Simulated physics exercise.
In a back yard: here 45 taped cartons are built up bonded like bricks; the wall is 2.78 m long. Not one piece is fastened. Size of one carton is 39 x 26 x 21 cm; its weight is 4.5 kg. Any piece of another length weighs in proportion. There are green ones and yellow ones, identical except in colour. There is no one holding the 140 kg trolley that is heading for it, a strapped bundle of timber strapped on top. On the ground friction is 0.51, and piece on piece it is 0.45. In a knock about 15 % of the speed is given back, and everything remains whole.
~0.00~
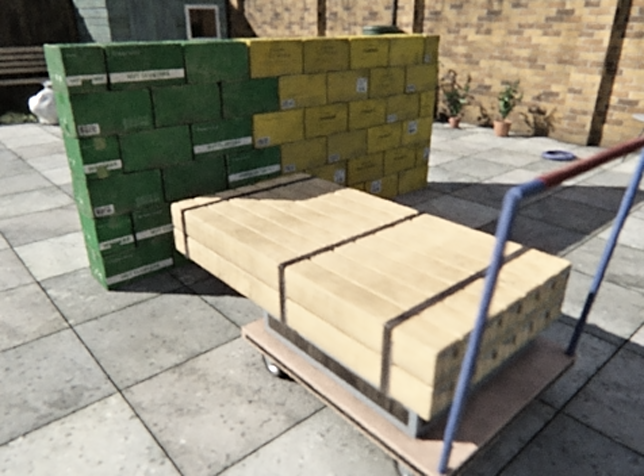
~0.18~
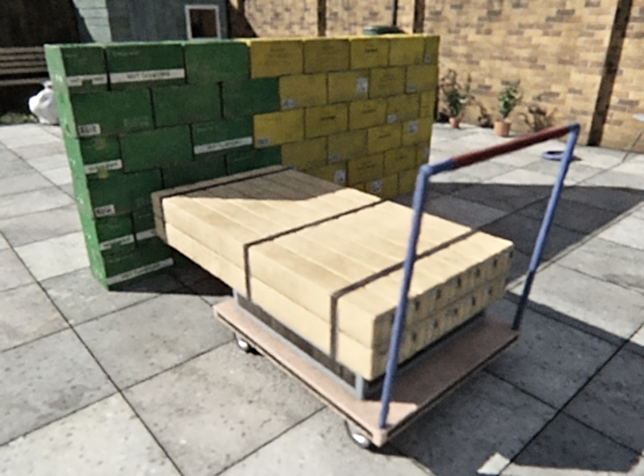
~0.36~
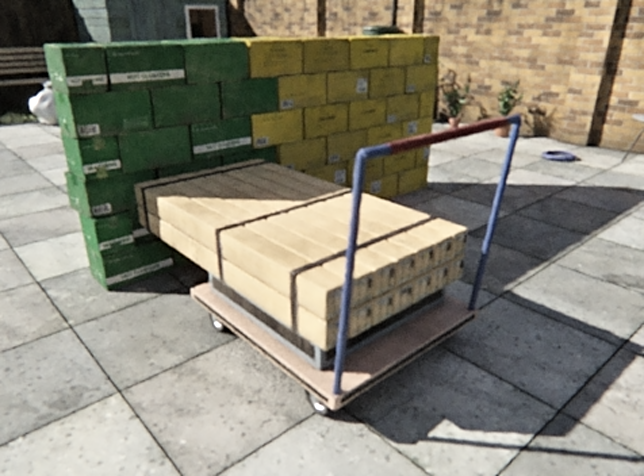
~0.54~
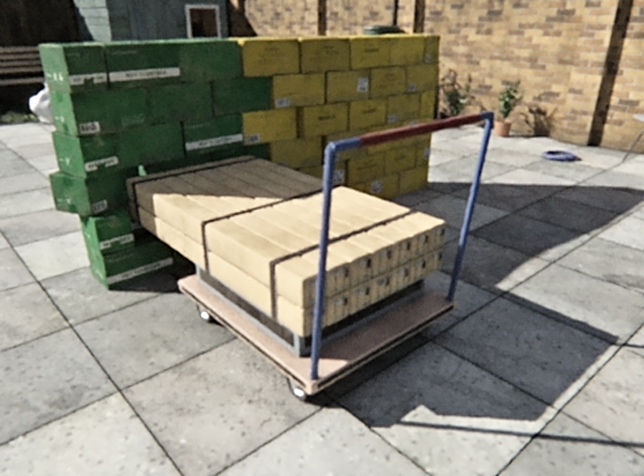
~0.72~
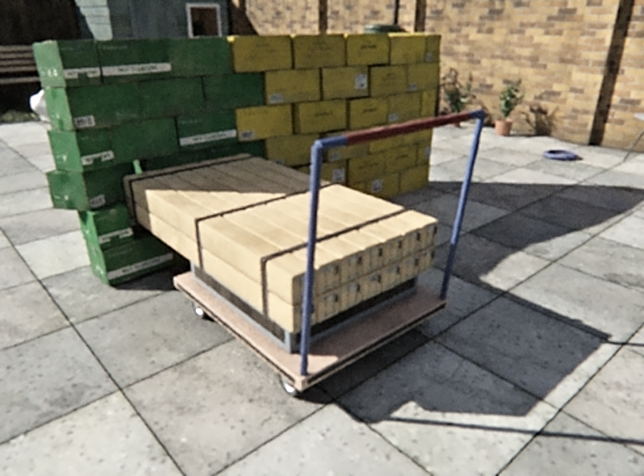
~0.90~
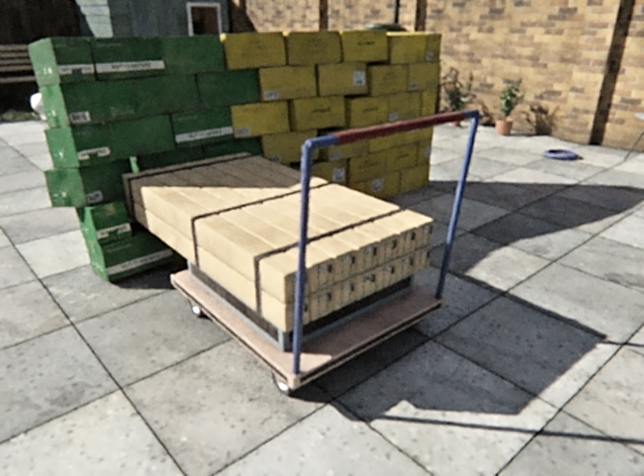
A flat trolley with a blue and red handle, carrying strapped pale boxes, rolls unattended away from the viewer and leftward into a stacked wall of cartons. The wall, green on the left and yellow on the right, stands on sunlit grey paving before a brick building, seen from slightly above by a still camera. The load pushes into the green end, shoving cartons back and leaving several tilted as the trolley slows.
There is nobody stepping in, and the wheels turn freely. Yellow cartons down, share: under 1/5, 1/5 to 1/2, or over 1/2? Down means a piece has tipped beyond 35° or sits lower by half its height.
1/5 to 1/2.
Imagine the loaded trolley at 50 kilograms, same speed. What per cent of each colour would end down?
Colour by colour that makes green 0, yellow 0 percent.
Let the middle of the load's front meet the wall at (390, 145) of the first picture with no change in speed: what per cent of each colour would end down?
That would leave green at 0 % and yellow at 70 %.
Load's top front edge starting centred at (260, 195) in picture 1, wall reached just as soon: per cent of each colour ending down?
Green 80%, yellow 30%.
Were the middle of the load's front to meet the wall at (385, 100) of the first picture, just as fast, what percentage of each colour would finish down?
Then green 0, yellow 70 per cent.
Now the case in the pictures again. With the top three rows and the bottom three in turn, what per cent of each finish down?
Top: 70%, bottom: 40%.
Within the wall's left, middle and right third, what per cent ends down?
Going left to right, I get 90, 70 and 10 percent.
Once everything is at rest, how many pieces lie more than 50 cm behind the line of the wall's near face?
24 or so.
Around 1.44 s, load 22 cm past the wall's line, stopped; none of the 27 yellow cartons down (5 of 45 in all colours); top yellow carton unmoved; top green carton tipped 28°, 11 cm lower.
Around 1.82 s, load 22 cm past the wall's line, stopped; 9 of the 27 yellow cartons down (24 of 45 in all colours); top yellow carton unmoved; top green carton on its side.
Finally (3.0 s), load 22 cm past the wall's line, stopped; 9 of the 27 yellow cartons down (24 of 45 in all colours); top yellow carton unmoved; top green carton on its side. That is 33 per cent. Seen by the last camera, middles, top yellow carton near (396, 48), top green carton near (154, 161).
